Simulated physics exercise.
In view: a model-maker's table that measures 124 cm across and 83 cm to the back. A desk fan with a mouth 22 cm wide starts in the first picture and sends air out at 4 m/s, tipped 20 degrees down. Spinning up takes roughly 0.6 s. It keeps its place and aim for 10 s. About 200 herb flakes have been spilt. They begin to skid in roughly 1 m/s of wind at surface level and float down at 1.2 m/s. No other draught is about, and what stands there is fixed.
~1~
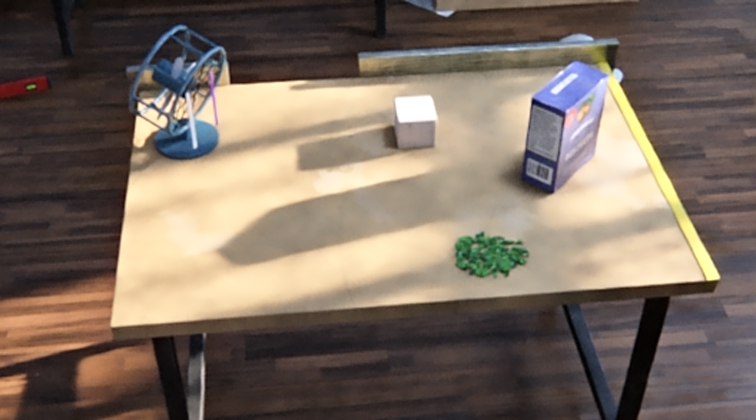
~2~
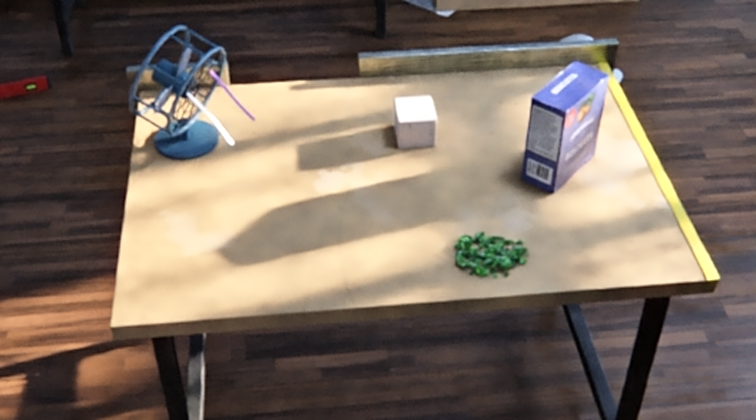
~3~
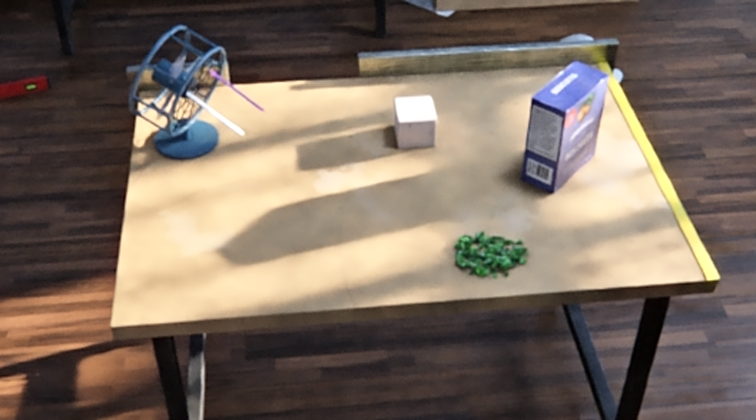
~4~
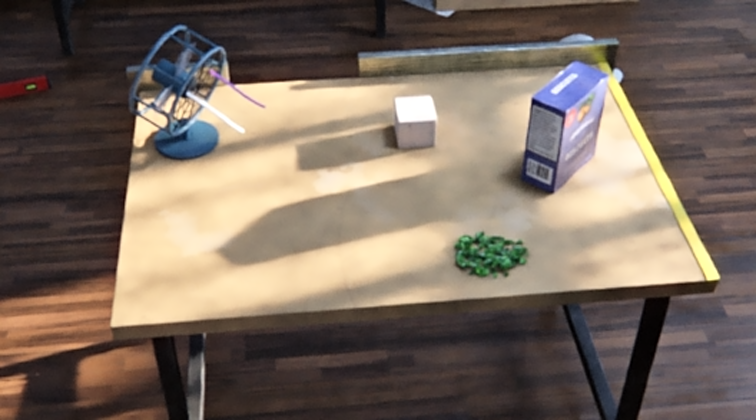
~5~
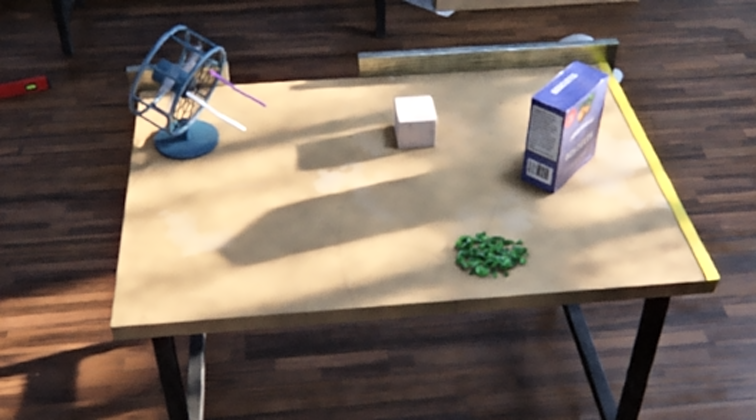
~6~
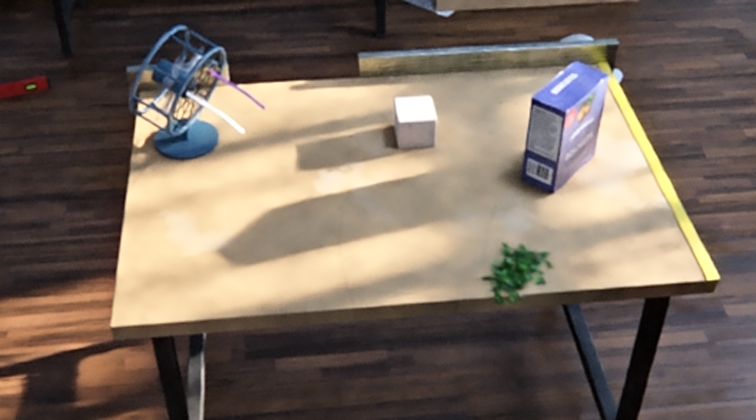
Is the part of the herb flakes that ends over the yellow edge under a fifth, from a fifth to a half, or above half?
The share over the yellow edge is less than a fifth.
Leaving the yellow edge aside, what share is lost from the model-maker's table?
Some 100 per cent.
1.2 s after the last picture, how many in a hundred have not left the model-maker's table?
Some 0 per cent.
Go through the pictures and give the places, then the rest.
The middle of the herb flakes is near (486, 255), none has stirred yet and the mouth of the desk fan is at (178, 81), in the first frame.
The middle of the herb flakes is near (486, 254), none has stirred yet and the yellow edge is centred on (656, 157), in the second frame.
The middle of the herb flakes is near (486, 254), none has stirred yet, the top of a carton is at (571, 85) and the top of a block is at (415, 109), in the third frame.
The middle of the herb flakes is near (486, 254) and none has stirred yet, in the fourth frame.
The middle of the herb flakes is near (486, 254) and none has stirred yet, in the fifth frame.
The middle of the herb flakes is near (516, 271), the farthest in sight from the desk fan is at (542, 281) and about 90 % have left their places, in the sixth frame.
Then, 1.2 s after the last picture the count stands so, 0 % are over the yellow edge.
Then, 2.4 s after the last picture the count stands so, 0 % are over the yellow edge.
Then, 4.7 s after the last picture the count stands so, 0 % are over the yellow edge.
Then, 9.2 s after the last picture, at the end, 0 % are over the yellow edge.
